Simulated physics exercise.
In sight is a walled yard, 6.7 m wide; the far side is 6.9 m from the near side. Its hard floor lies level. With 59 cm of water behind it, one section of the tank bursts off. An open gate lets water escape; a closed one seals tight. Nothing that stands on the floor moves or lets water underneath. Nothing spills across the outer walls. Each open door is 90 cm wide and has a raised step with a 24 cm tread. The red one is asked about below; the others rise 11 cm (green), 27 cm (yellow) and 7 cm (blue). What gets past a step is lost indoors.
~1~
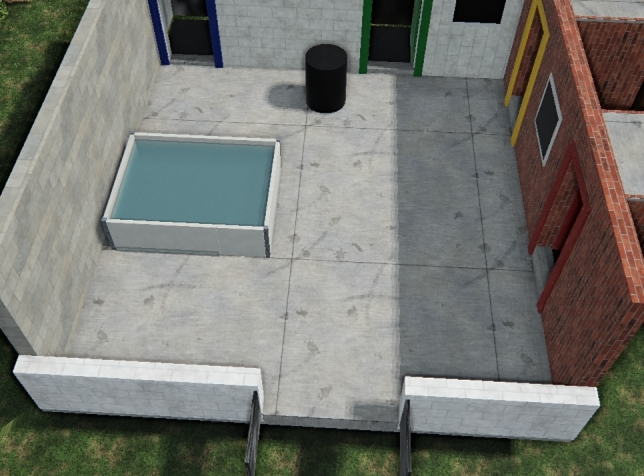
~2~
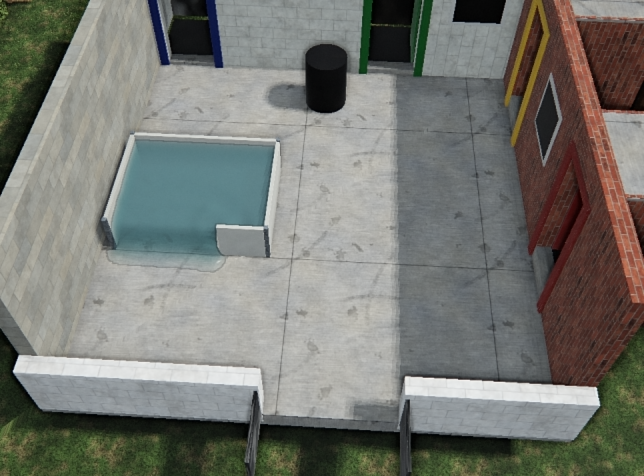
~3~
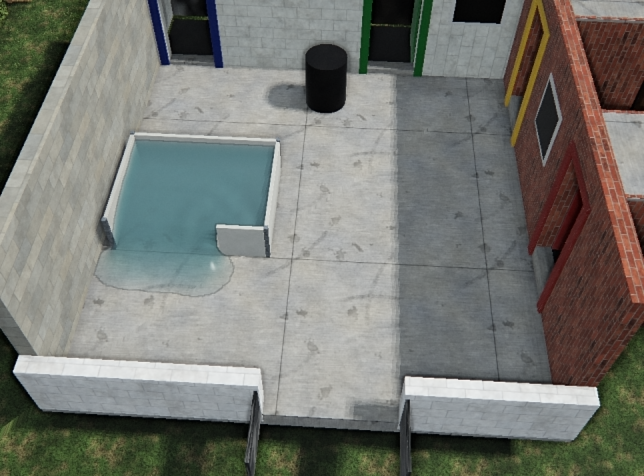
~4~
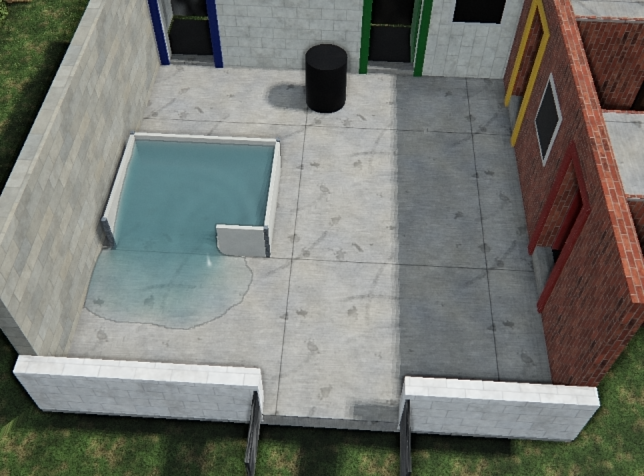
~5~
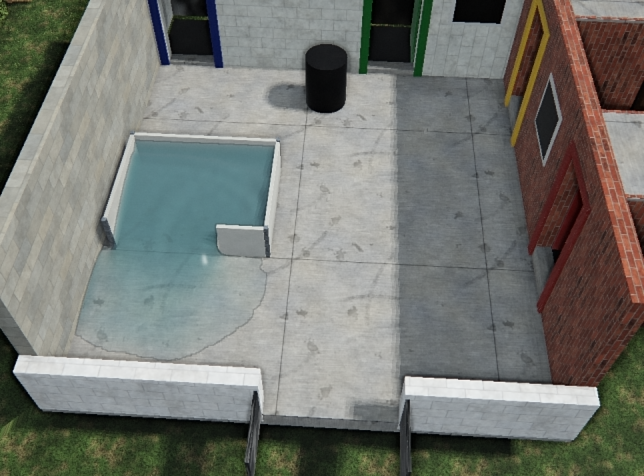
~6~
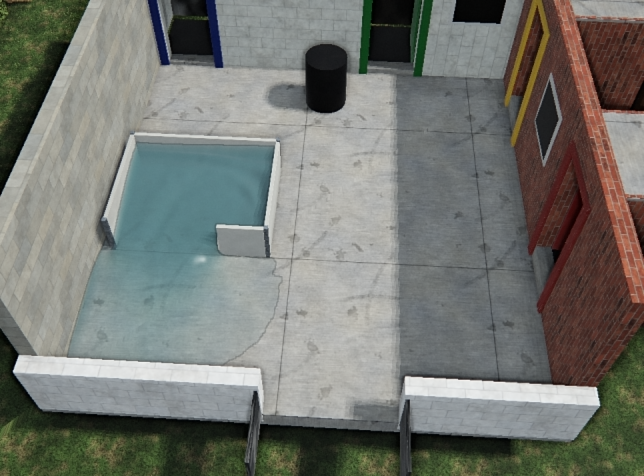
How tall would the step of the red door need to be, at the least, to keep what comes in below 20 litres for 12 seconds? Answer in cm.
About 11 cm.
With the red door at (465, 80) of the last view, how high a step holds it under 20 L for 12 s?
Roughly 8.5 cm.
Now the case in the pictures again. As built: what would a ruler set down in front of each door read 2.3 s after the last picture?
Depths in cm: Green 0, yellow 0, red 0, blue 0.
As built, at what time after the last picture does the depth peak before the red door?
At about 3.5 s.
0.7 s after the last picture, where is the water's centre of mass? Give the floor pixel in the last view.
Around (182, 252).
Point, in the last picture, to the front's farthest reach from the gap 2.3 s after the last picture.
Around (501, 411).
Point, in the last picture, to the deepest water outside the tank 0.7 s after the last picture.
At about (63, 373).
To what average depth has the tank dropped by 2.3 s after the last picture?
Roughly 21 cm on average.
Then, 0.7 s after the last picture water covers 15 % of the floor, deepest (54 cm) near (63, 373); it has not reached the red door.
Then, 2.3 s after the last picture water covers 30 % of the floor, deepest (31 cm) near (73, 386); it has not reached the red door.
Then, 11.3 s after the last picture water covers 95 % of the floor, deepest (10 cm) near (381, 87); 6 cm at the red door, 0 litres in over its 25 cm step.
At the red door as built, the water peaked near 18 cm, 3.7 s after the last picture.
Run again over the same 12 s with other heights there, 39 litres in over 9 cm, 11 litres over 12.5 cm. The limit of 20 litres is kept from about 11 cm up.
